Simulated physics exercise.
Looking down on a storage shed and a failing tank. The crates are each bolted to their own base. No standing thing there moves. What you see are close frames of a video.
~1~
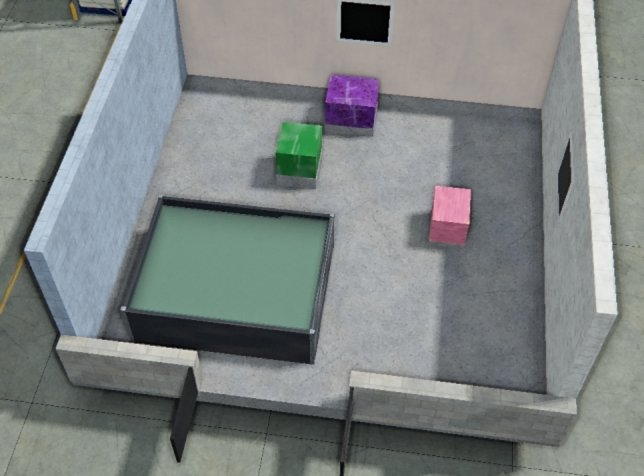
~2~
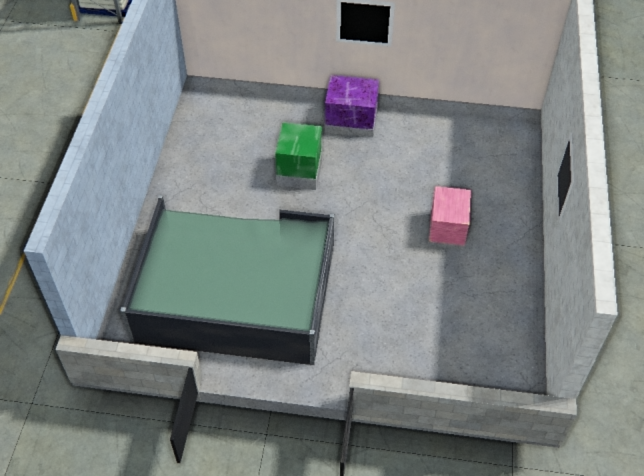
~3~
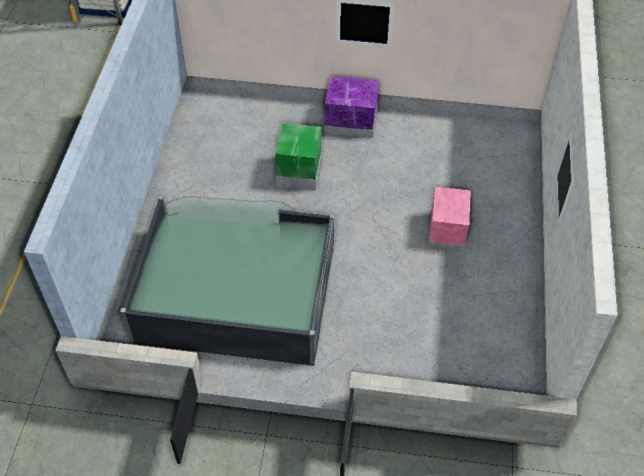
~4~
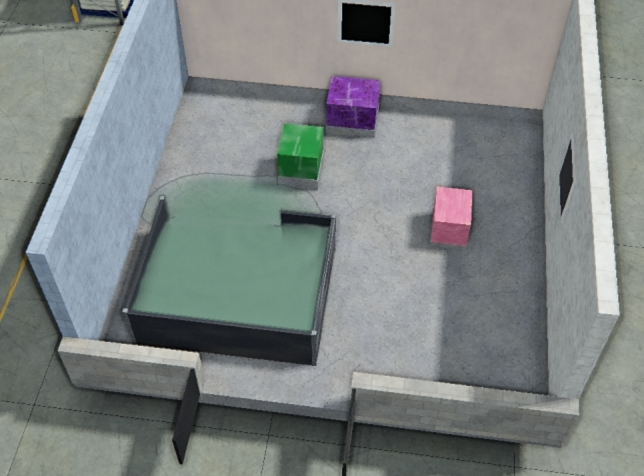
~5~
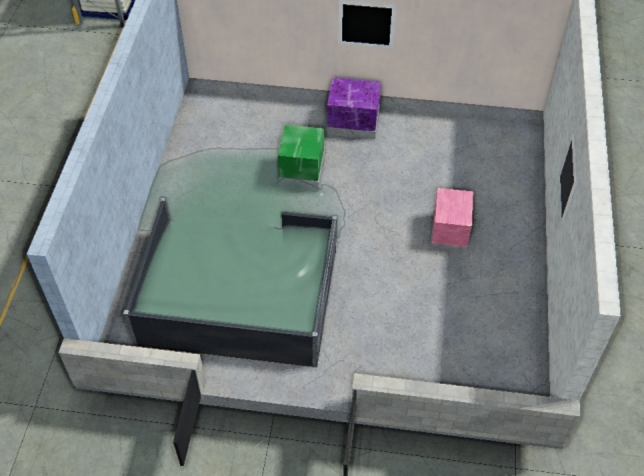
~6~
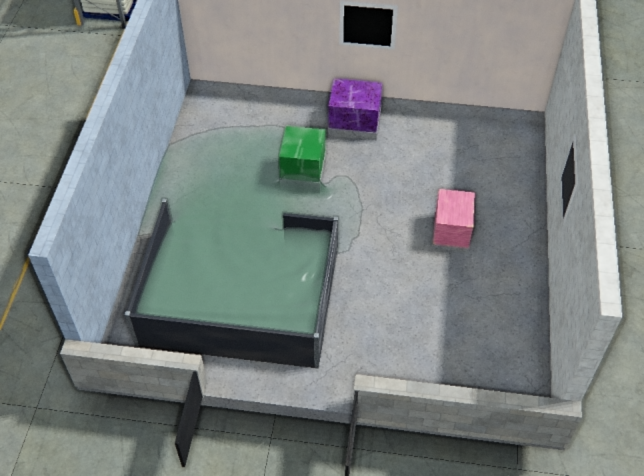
A dark open tank leaks green water through its far-side gap, spreading around the green block.
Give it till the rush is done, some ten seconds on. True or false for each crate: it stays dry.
Purple crate: False, it gets wet; pink crate: False, it gets wet; green crate: False, it gets wet.
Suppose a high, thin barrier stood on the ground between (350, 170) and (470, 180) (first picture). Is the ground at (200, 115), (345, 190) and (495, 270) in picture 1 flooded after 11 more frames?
Taking the three spots in order: Soaked, soaked, spared.
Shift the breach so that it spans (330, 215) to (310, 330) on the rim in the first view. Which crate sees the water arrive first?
That would be the one in pink.
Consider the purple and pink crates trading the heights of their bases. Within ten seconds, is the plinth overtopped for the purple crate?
For the purple crate, the answer is that it is drenched.
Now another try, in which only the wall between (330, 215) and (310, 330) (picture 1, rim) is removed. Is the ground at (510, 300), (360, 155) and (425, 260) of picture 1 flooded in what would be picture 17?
Drenched; spared; drenched.
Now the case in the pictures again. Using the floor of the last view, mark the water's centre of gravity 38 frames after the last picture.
Around pixel (303, 198).
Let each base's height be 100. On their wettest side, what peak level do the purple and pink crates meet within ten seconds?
The first comes to 250 per cent and the second to 190 per cent.
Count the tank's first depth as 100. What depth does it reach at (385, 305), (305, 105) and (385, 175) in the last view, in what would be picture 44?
Going in order, roughly 4, 25 and 4 %.
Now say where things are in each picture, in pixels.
In the first picture, still water in the open tank at (232, 264).
In the second picture, the front is at a hidden place, out from the gap on the open tank's far side.
In the third picture, the front is at a hidden place, out from the gap on the open tank's far side.
In the fourth picture, the front is at (297, 190), out from the gap on the open tank's far side.
In the fifth picture, water pours out on the open tank's far side and has run to a hidden place.
In the sixth picture, water pours out on the open tank's far side and has run to (282, 131).
A moment on, water covers 35 % of the floor; the purple crate not reached, the pink crate not reached, the green crate water round its plinth.
Next, water covers 45 % of the floor; the purple crate water round its plinth, the pink crate water round its plinth, the green crate water round its plinth.
Then, water covers 65 % of the floor; the purple crate water round its plinth, the pink crate water round its plinth, the green crate water round its plinth.
Later, water covers 90 % of the floor; the purple crate water round its plinth, the pink crate water round its plinth, the green crate water round its plinth.
In the end, water covers 100 % of the floor; the purple crate was topped, the pink crate was topped, the green crate was topped.
